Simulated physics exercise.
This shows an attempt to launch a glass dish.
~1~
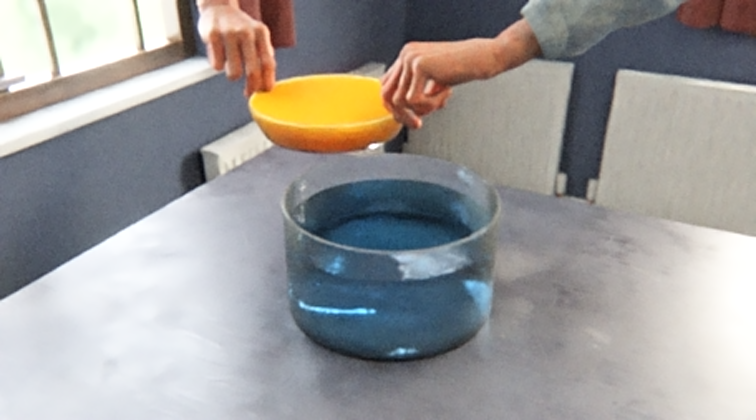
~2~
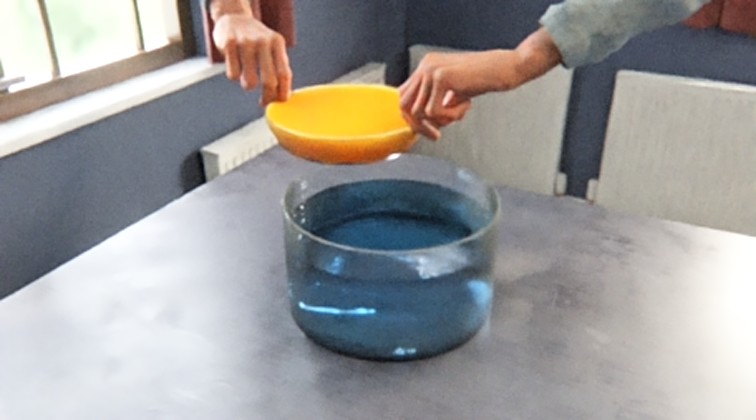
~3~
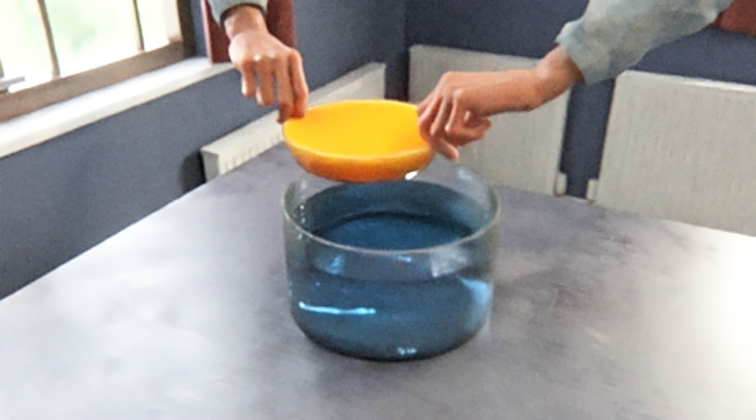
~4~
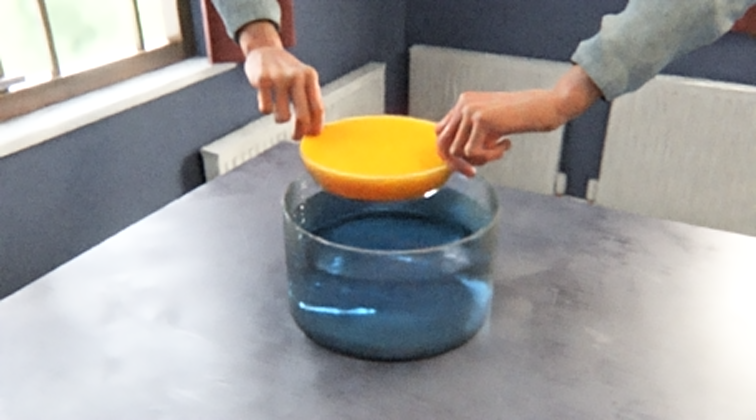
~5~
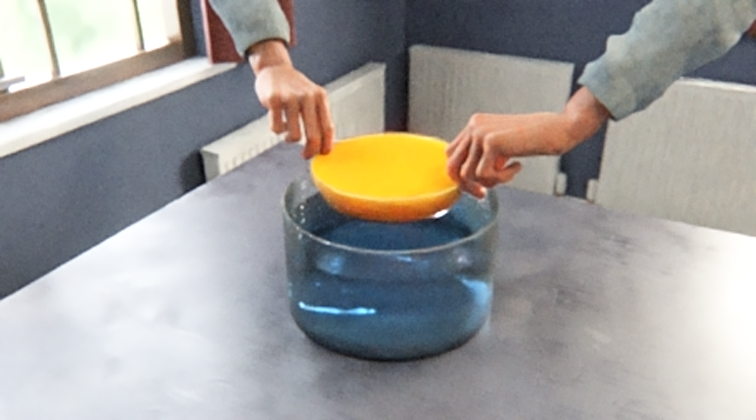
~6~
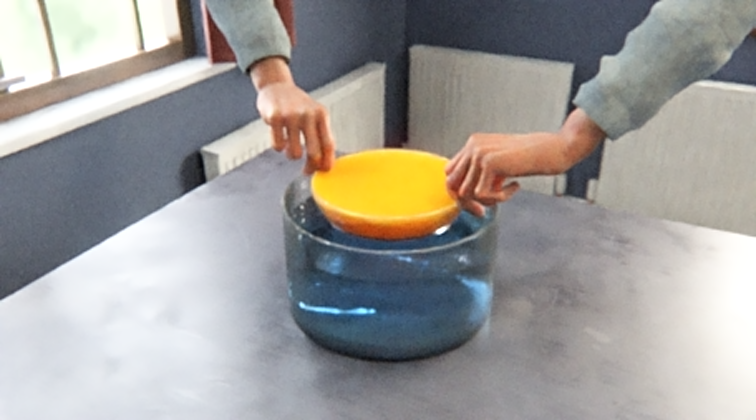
At first, two hands hold a yellow dish by its sides above a clear round basin of blue water on a grey table. The hands steadily lower the dish while shifting it slightly to the right, bringing it down within the basin's rim until it is just over the water's surface.
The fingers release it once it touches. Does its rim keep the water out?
You'll see it heads downward once it's free.
Next, the dish dips into the water.
After that, water pours in over its rim.
Finally, the dish lies on the bottom.
